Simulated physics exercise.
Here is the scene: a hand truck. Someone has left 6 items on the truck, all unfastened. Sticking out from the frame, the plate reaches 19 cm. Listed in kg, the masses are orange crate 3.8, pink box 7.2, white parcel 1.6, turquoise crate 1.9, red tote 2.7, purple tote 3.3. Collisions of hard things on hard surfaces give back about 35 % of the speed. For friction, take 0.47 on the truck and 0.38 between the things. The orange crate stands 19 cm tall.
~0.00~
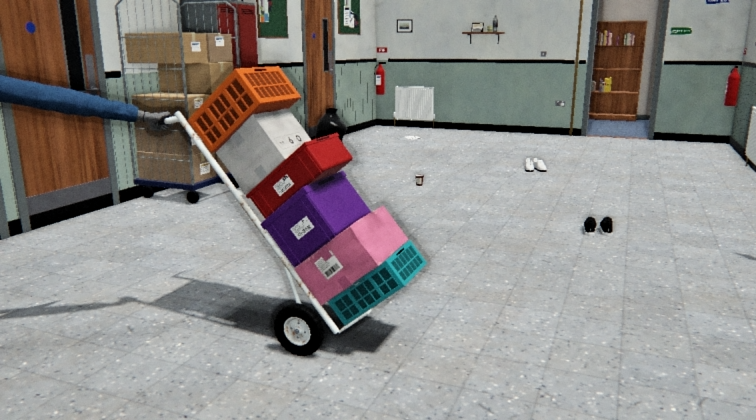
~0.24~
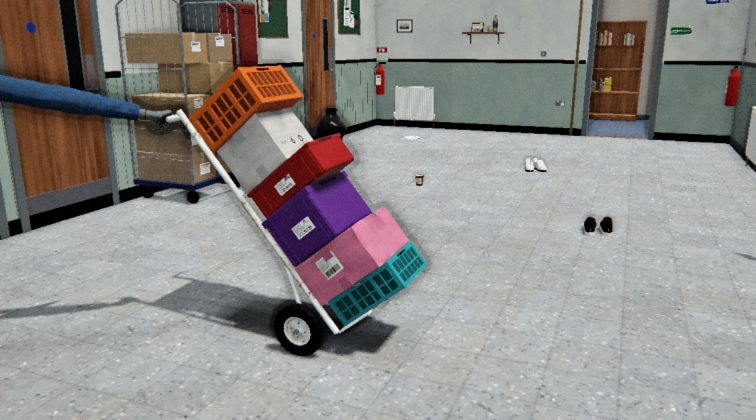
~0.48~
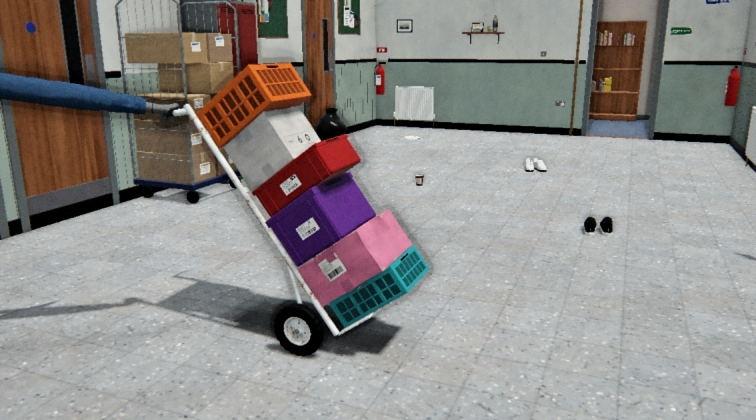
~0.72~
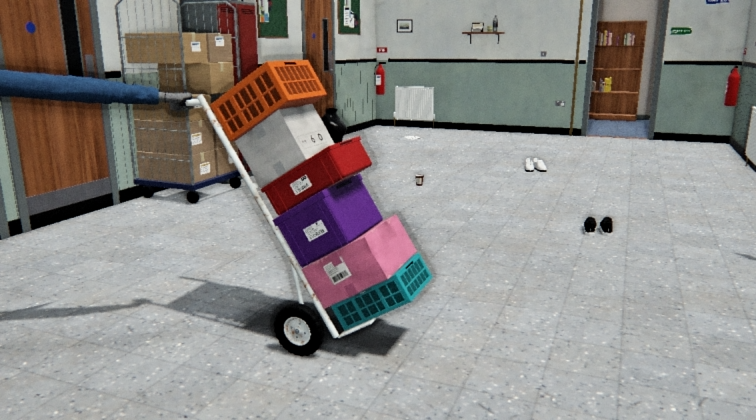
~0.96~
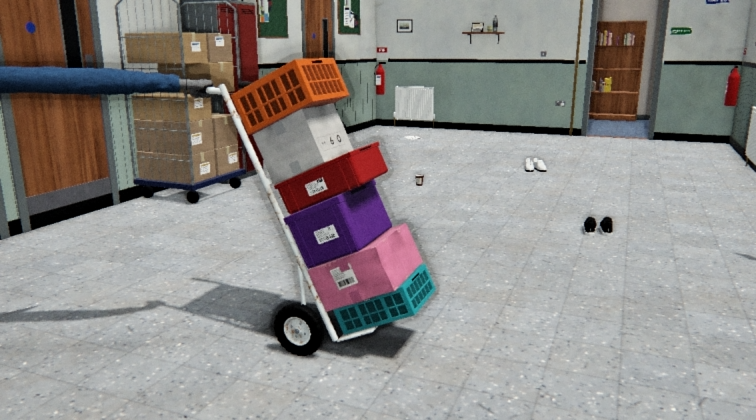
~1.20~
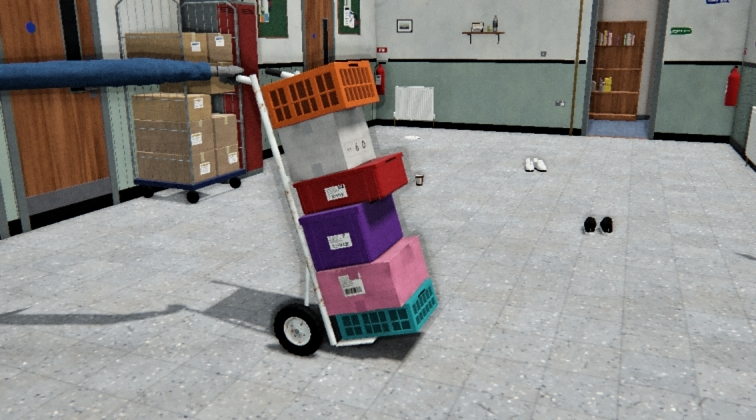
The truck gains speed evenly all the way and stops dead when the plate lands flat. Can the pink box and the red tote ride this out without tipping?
As I see it, pink box: Standing. Red tote: Tipped.
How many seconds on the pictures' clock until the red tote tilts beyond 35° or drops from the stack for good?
I'd say around the 2.4 s mark.
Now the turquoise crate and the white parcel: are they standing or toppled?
Here's how it ends: The turquoise crate never goes down, and the white parcel comes down.
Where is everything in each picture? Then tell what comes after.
In the first picture, leaning back 40°; pink box (353, 254); red tote (301, 177).
In the second picture, leaning back 39°; turquoise crate (379, 283); purple tote (320, 218).
In the third picture, leaning back 37°; orange crate (256, 104); white parcel (276, 148).
In the fourth picture, leaning back 32°; turquoise crate (383, 291); purple tote (331, 220).
In the fifth picture, leaning back 25°; orange crate (292, 95); white parcel (305, 143).
In the sixth picture, leaning back 17°; pink box (374, 274); red tote (353, 184).
After 2.30 s, truck upright; red tote 27° off its base near (433, 207); pink box 3° off its base near (389, 294); orange crate 27° off its base.
After 2.80 s, truck upright; orange crate, white parcel and red tote now dropped from the stack; purple tote moved 4 cm.
In the end (4.0 s), dropped from the stack and tipped over, white parcel and red tote; dropped from the stack but upright, orange crate; the other 3 under 10 cm from the start. At the end, from the last picture's camera, pink box near (390, 295), red tote near (508, 327).
